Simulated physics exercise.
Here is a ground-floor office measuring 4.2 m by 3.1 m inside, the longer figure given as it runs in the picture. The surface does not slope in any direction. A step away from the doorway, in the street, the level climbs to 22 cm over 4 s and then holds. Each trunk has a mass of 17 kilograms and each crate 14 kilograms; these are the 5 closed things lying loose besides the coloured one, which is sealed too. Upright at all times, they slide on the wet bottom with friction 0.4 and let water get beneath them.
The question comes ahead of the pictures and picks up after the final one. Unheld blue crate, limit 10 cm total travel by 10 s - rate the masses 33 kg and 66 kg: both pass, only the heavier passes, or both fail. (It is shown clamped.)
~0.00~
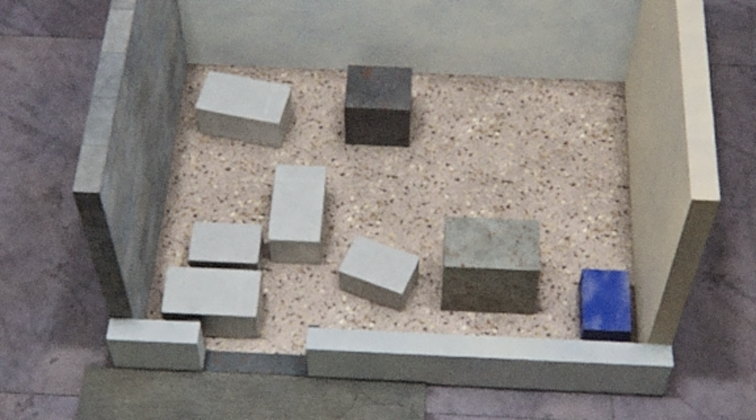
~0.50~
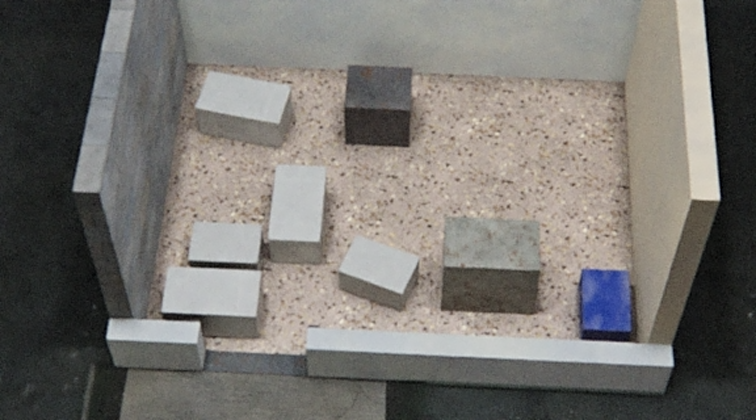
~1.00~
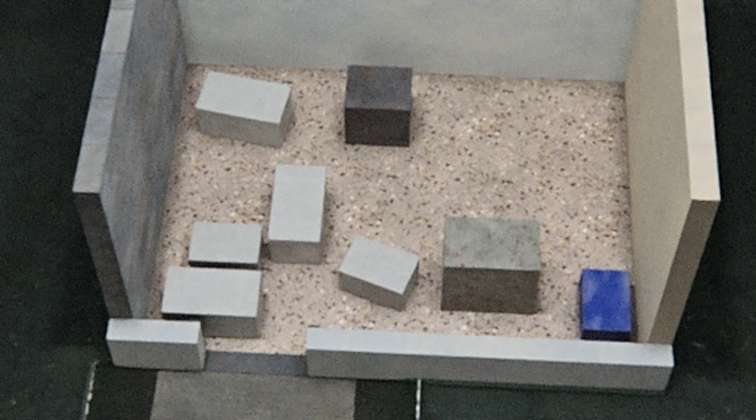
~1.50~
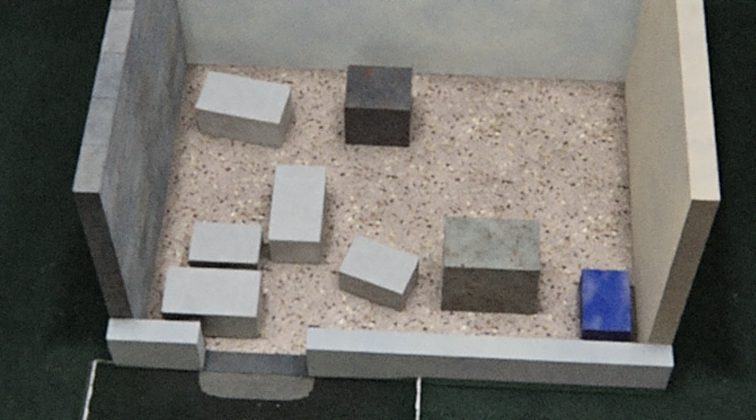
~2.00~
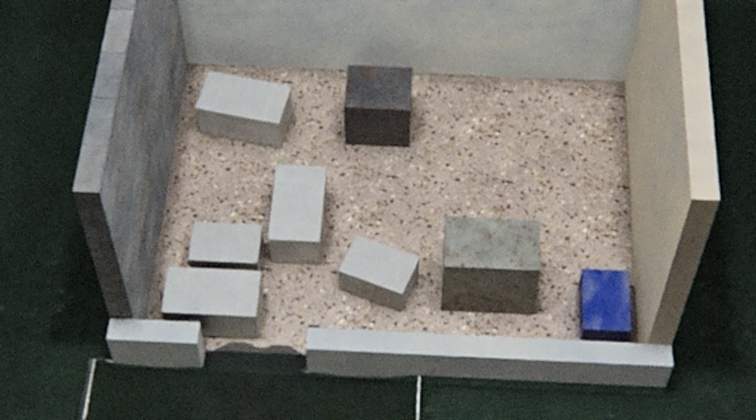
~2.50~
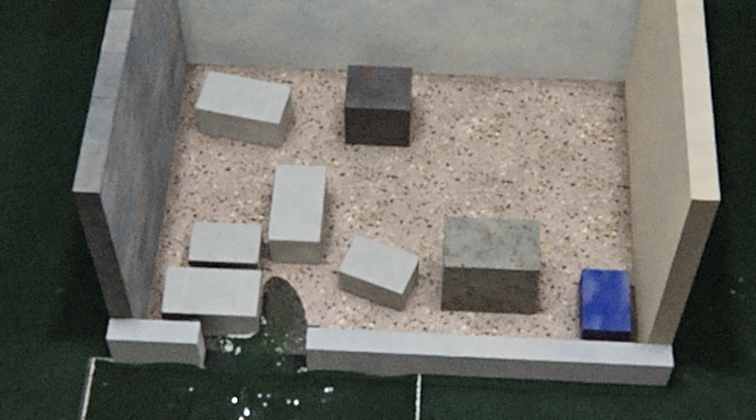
Both pass.
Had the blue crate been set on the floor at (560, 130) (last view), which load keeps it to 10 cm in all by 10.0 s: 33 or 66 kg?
Looking at the loads, both keep it.
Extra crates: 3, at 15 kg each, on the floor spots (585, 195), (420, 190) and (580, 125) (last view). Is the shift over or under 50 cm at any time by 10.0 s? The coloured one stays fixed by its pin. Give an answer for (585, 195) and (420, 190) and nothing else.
Order as asked: Stays within / goes beyond.
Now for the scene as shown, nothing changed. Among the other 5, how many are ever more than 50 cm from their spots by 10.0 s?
The number is 3.
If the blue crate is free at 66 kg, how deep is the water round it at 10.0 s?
7 cm, roughly.
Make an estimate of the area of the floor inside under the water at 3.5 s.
2.0 m2.
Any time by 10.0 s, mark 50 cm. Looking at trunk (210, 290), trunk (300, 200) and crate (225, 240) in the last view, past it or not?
Listed order gives above limit, above limit, above limit.
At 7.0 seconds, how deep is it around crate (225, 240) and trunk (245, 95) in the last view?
11 and 12 cm.
After 3.5 s the blue crate would be 0 cm from its start with 33 kg and 0 cm from its start with 66 kg; 0 cm of water round it then.
After 4.5 s the blue crate would be 0 cm from its start with 33 kg and 0 cm from its start with 66 kg; 0 cm of water round it then.
After 7.0 s the blue crate would be 0 cm from its start with 33 kg and 0 cm from its start with 66 kg; 1 cm of water round it then.
After 10.0 s the blue crate would be 0 cm from its start with 33 kg and 0 cm from its start with 66 kg; 7 cm of water round it then.
